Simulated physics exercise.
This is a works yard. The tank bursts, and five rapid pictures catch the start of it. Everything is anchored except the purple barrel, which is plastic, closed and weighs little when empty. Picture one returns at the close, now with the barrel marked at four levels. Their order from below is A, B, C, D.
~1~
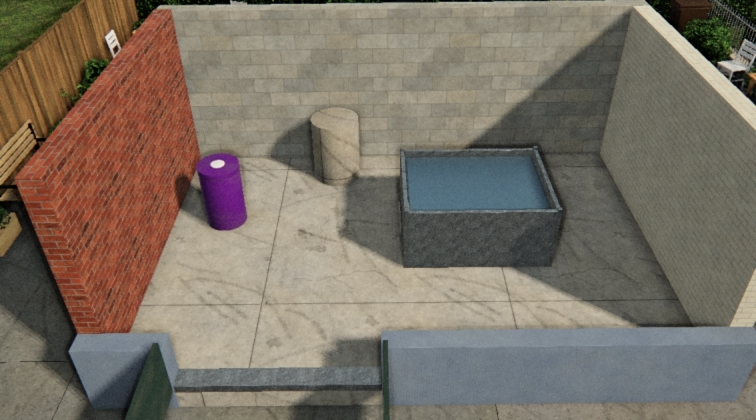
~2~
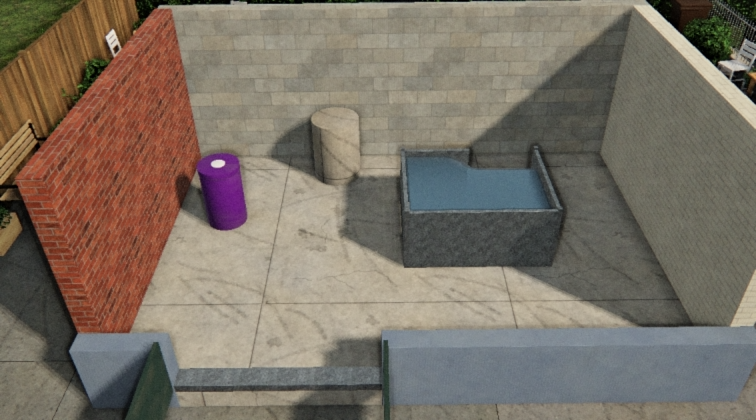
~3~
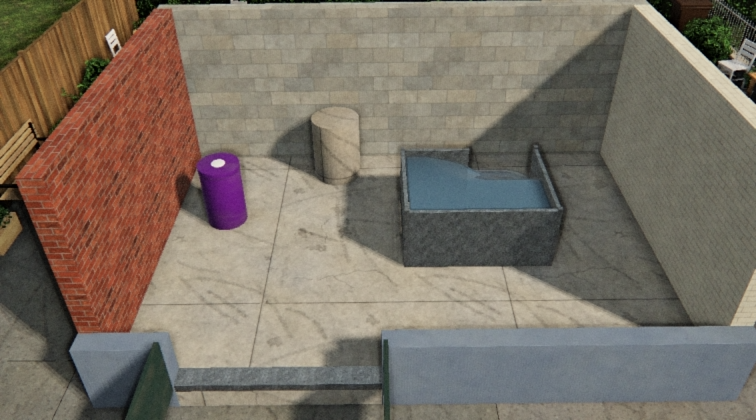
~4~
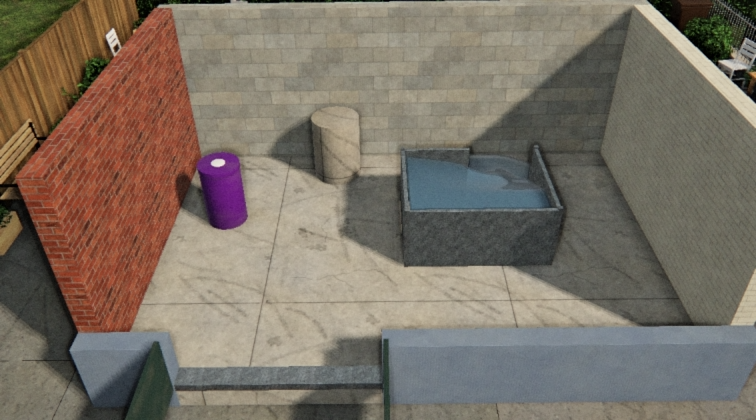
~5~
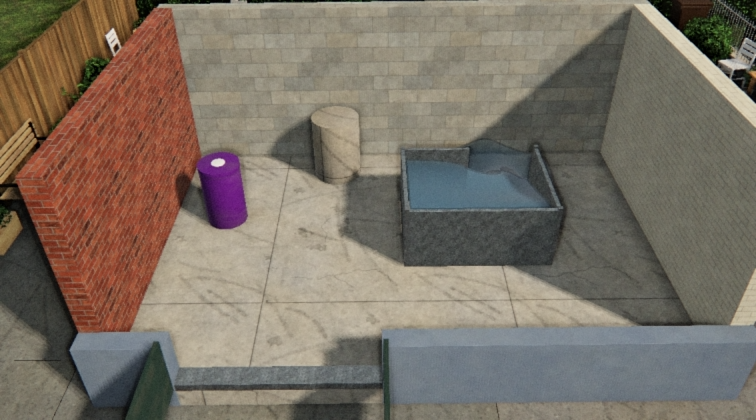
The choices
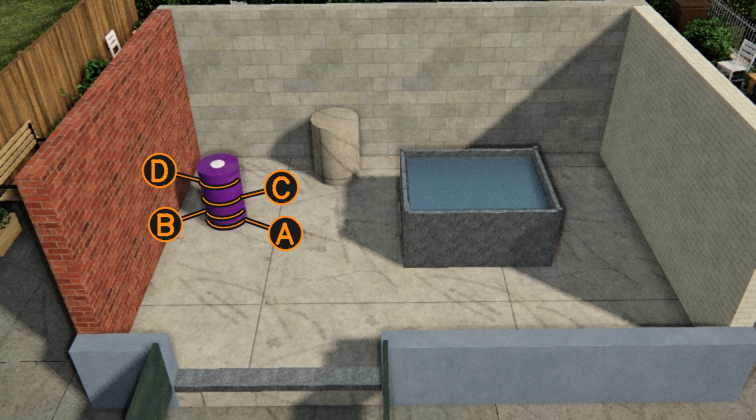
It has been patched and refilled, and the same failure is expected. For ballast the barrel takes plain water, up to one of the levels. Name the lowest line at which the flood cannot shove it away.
That is level A.
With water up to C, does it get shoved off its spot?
No, that is safe.
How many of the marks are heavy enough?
All four.
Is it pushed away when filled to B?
No, not at all.
On the marked copy, A at (223, 227); B at (222, 218); C at (219, 205); D at (216, 187); from the bottom up A, B, C, D.
Choosing A, it does not move.
Choosing B, it does not move.
Choosing C, it does not move.
Choosing D, it does not move.
